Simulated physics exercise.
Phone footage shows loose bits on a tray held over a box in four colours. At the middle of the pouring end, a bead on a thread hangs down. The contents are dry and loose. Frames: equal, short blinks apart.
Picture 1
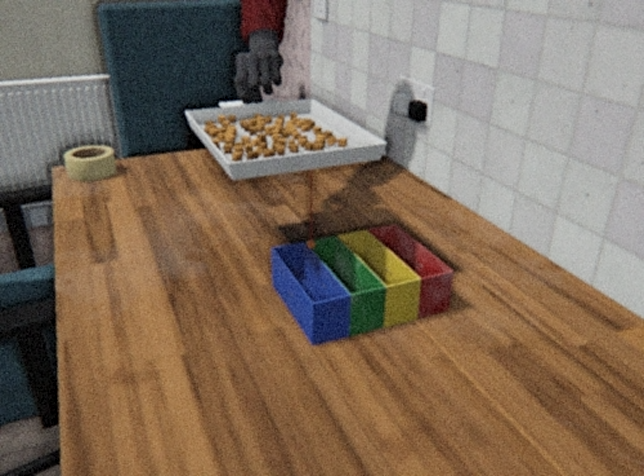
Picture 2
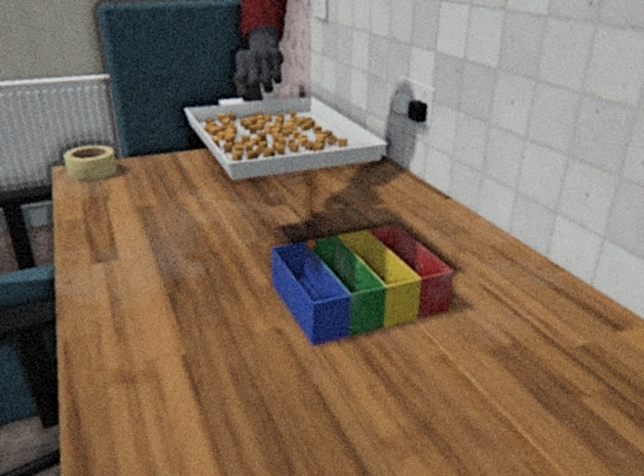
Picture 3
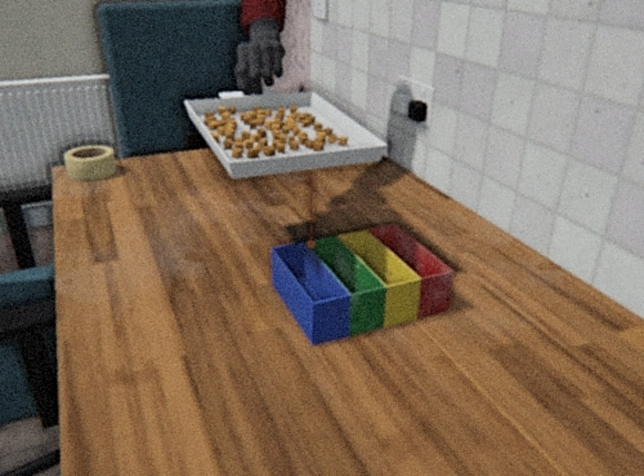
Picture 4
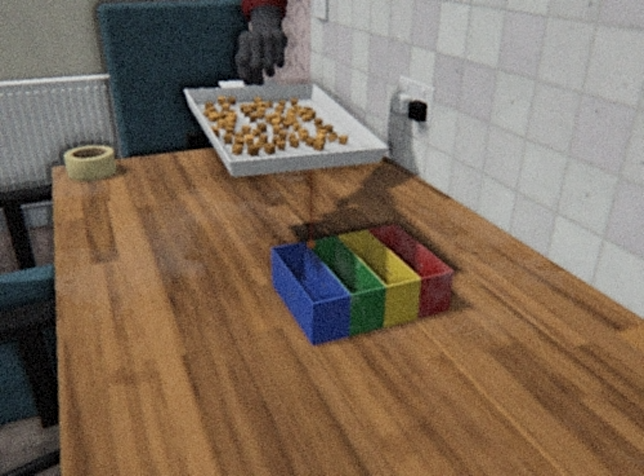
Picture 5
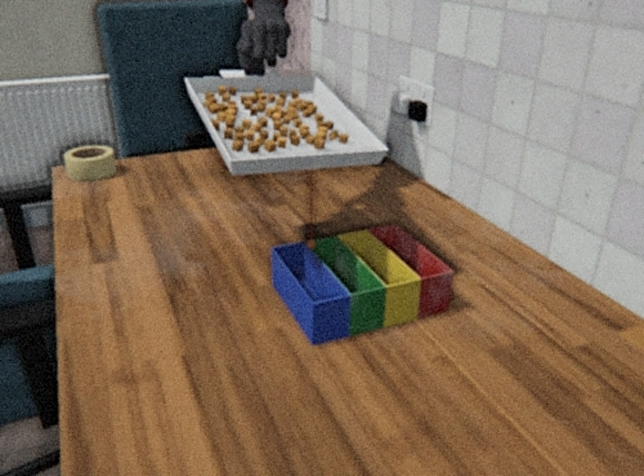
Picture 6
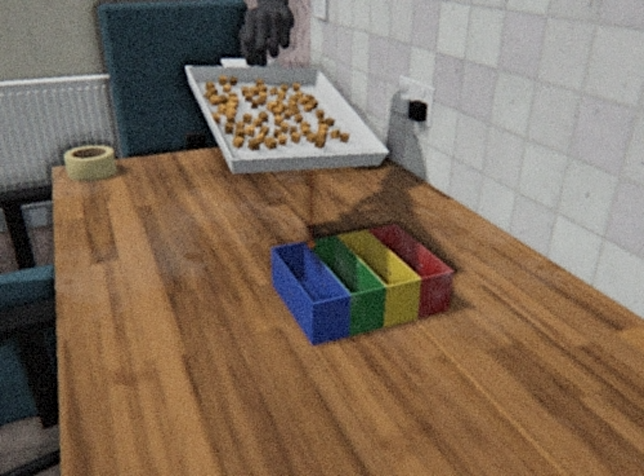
In the video, a gloved hand hovers by a white tray of loose brown chunks above a blue, green, yellow and red box on a wooden table, and the tray's far side gradually rises, tilting it toward the viewer.
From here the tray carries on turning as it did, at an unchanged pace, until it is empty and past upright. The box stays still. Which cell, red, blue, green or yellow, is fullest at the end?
The yellow cell is fullest at the end.
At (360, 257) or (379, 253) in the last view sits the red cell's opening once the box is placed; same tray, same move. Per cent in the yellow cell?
The first position comes out at 20 per cent, the other at 30 per cent.
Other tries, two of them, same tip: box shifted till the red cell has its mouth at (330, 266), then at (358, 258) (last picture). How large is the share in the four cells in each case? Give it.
Near 30 and 60 percent respectively.
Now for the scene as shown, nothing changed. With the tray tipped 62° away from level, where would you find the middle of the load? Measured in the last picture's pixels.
Its middle sits at about pixel (335, 144).
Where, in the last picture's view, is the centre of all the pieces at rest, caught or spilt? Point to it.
Last view, resting centre - approx. (372, 295).
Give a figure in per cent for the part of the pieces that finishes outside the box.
Roughly 0 percent of the load.
Soon, tray tipped steeply; nearly all on the tray; a small part falling or outside the box.
A while on, tray tipped past a quarter turn; most on the tray; a small part in the yellow cell; a stray few in the blue cell; a stray few in the red cell; a small part falling or outside the box.
Towards the end, tray tipped past a quarter turn; about half in the yellow cell; about a quarter in the green cell; a small part in the blue cell; a small part in the red cell; a small part falling or outside the box.
Finally, tray tipped past a quarter turn; about half in the yellow cell; about a quarter in the green cell; a small part in the blue cell; a small part in the red cell; a small part outside the box.
